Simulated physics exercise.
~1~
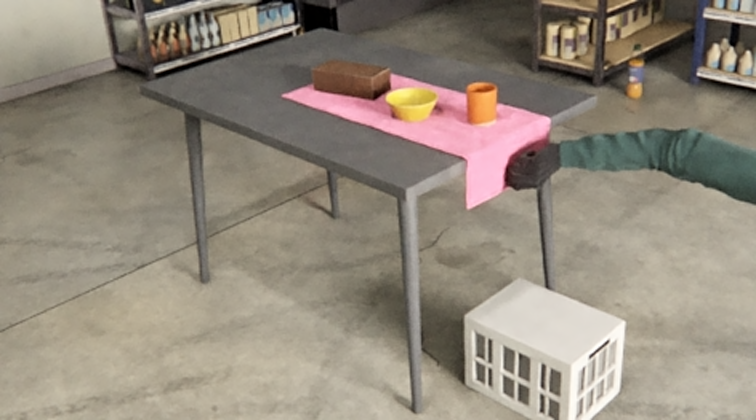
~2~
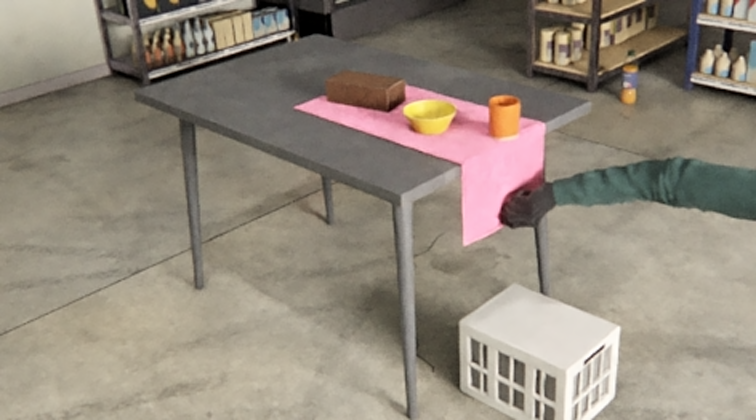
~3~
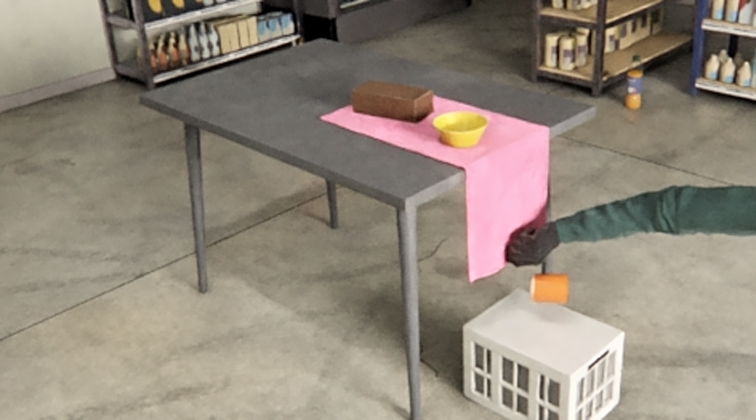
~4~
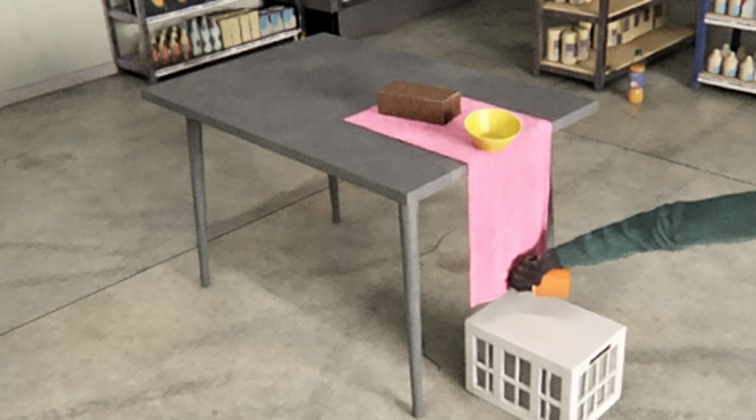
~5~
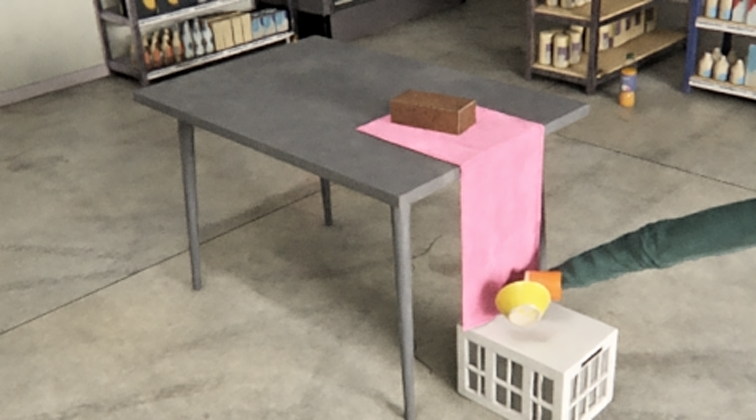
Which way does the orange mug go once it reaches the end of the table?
It moves down, dropping over the table's edge toward the white crate.
A pink cloth lies across a grey table in a concrete-floored room with stocked shelves behind, seen from slightly above, with a brown brick, a yellow bowl and an orange mug on it. A dark-gloved hand in a green sleeve draws the hanging end down at the right, above a white crate on the floor. The brick, bowl and mug ride along to the right. The mug goes over the edge first and drops on its side, then the bowl follows. At the end the hem reaches the crate, bowl and mug are down by it, and the brick remains on the table.
